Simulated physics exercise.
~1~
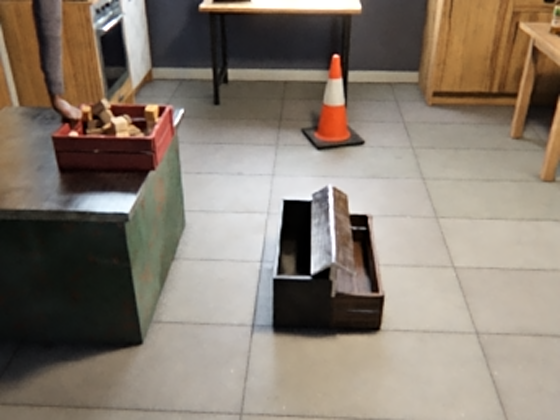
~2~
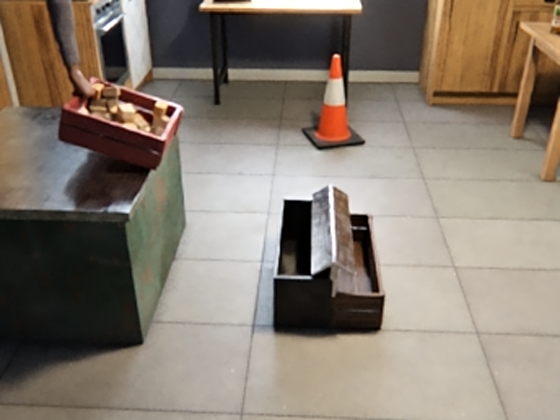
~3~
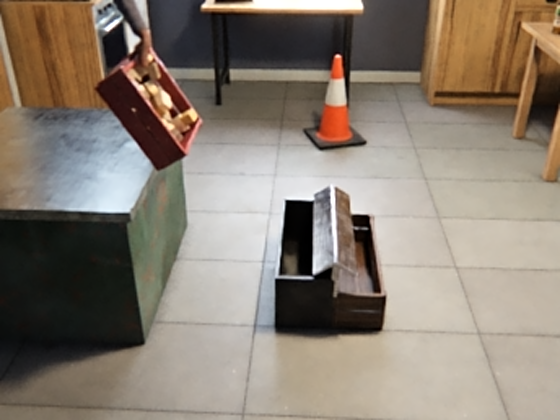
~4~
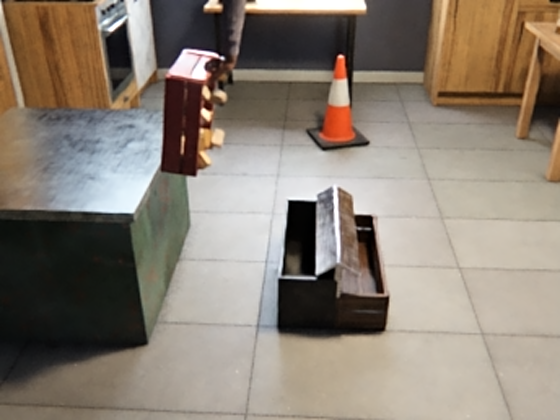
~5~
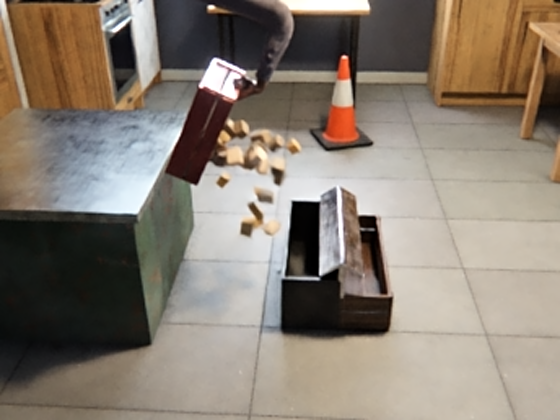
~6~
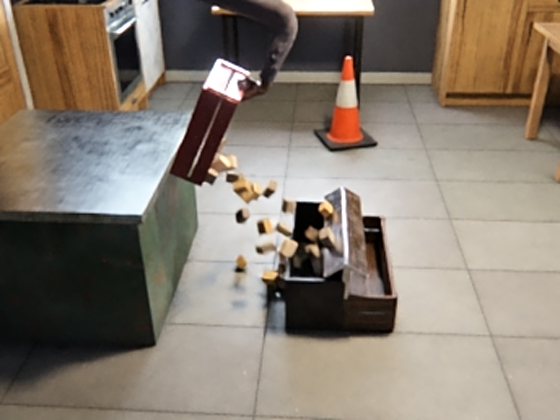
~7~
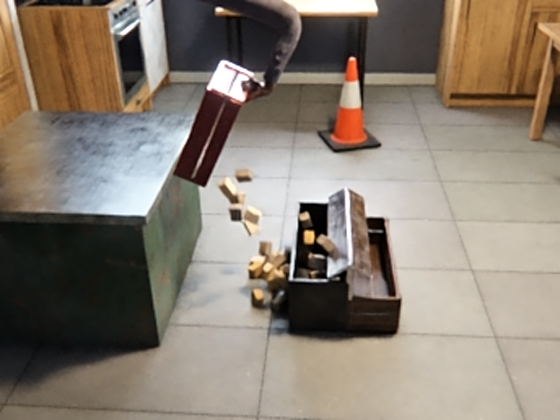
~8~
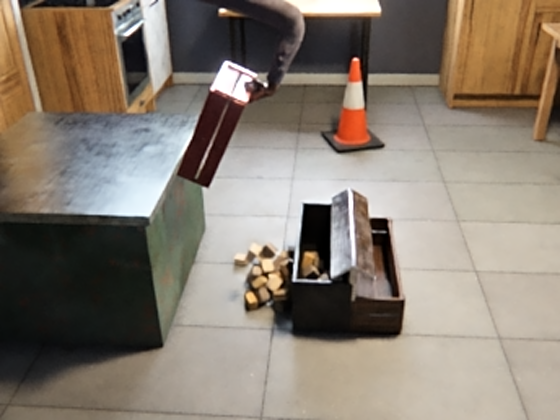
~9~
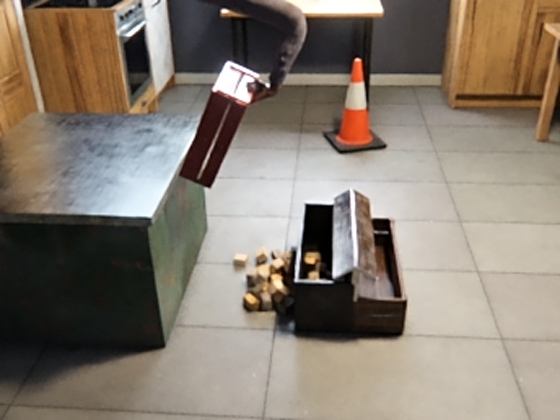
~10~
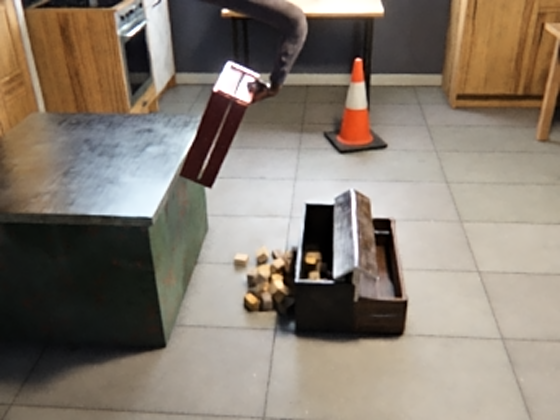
A red crate of small wooden blocks was lifted off the dark bench by a grey arm and tipped steeply over, spilling them toward two open containers on the floor; some dropped into the nearer black box, but most ended heaped on the tiles beside it.
